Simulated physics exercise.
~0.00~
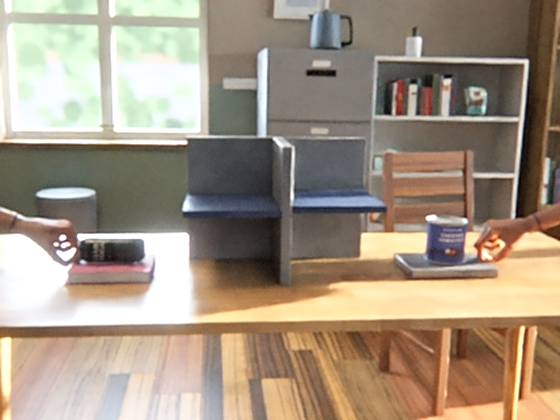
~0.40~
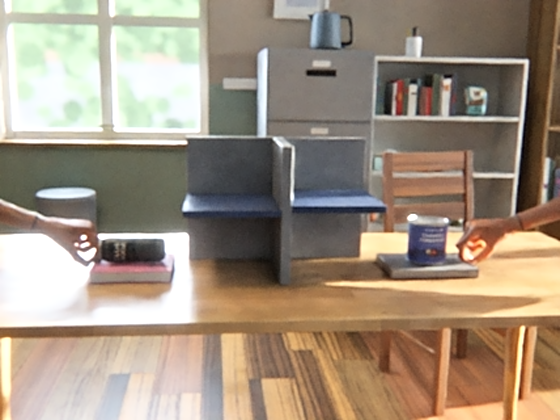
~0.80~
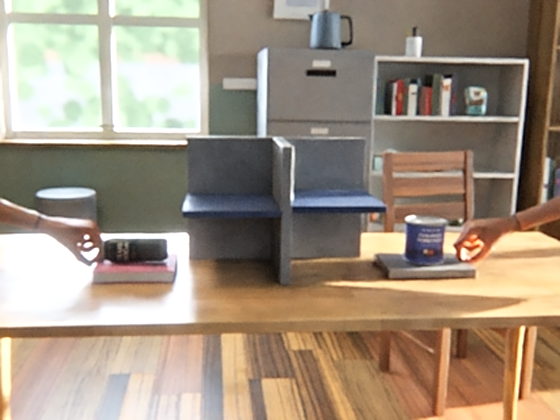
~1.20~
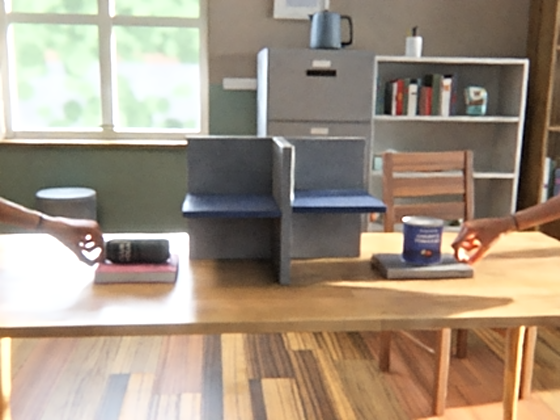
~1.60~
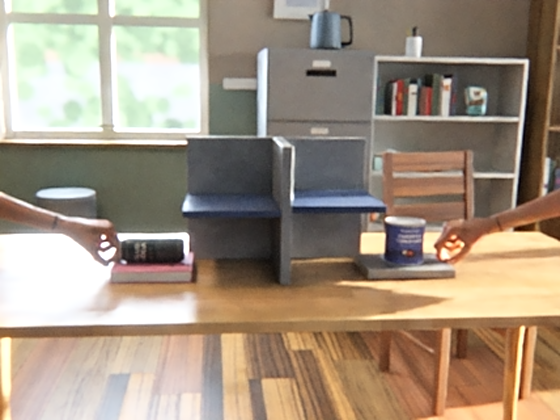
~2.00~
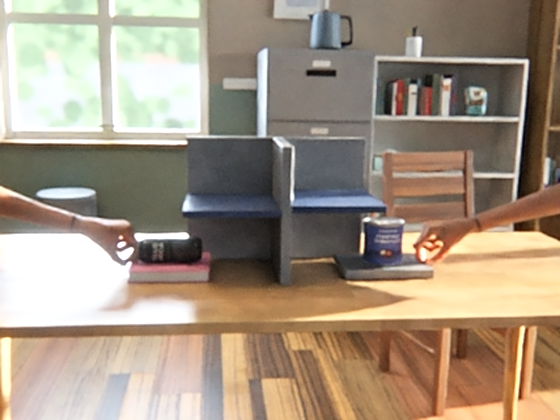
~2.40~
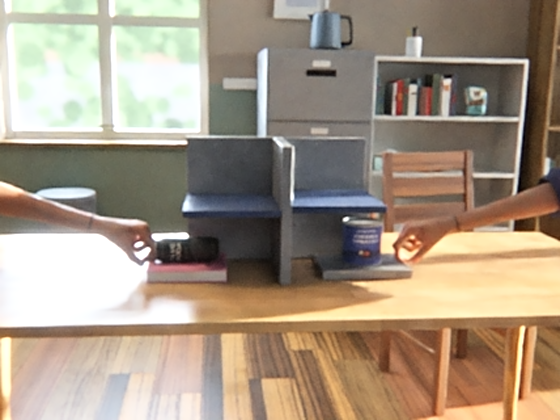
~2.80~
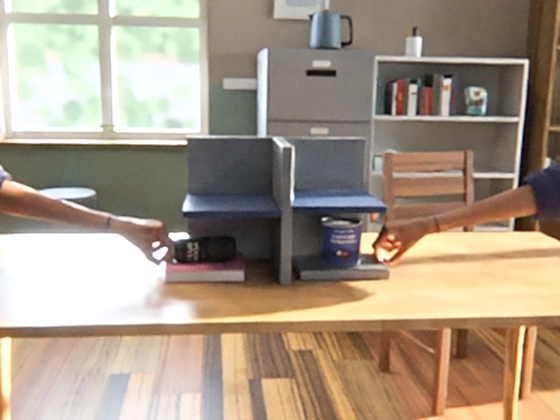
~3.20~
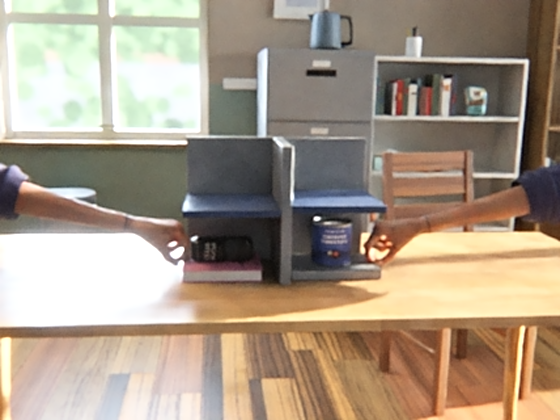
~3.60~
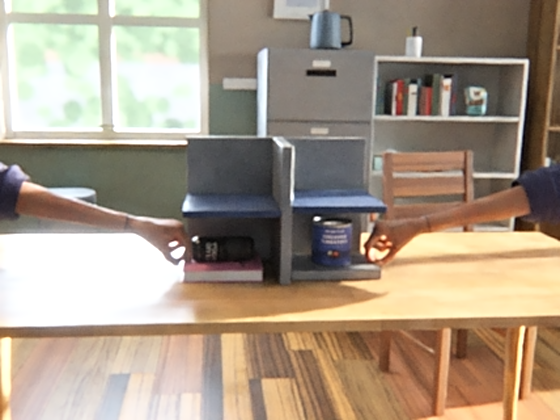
Two hands slide a book carrying a black can and a tray carrying a blue pot under low shelves.
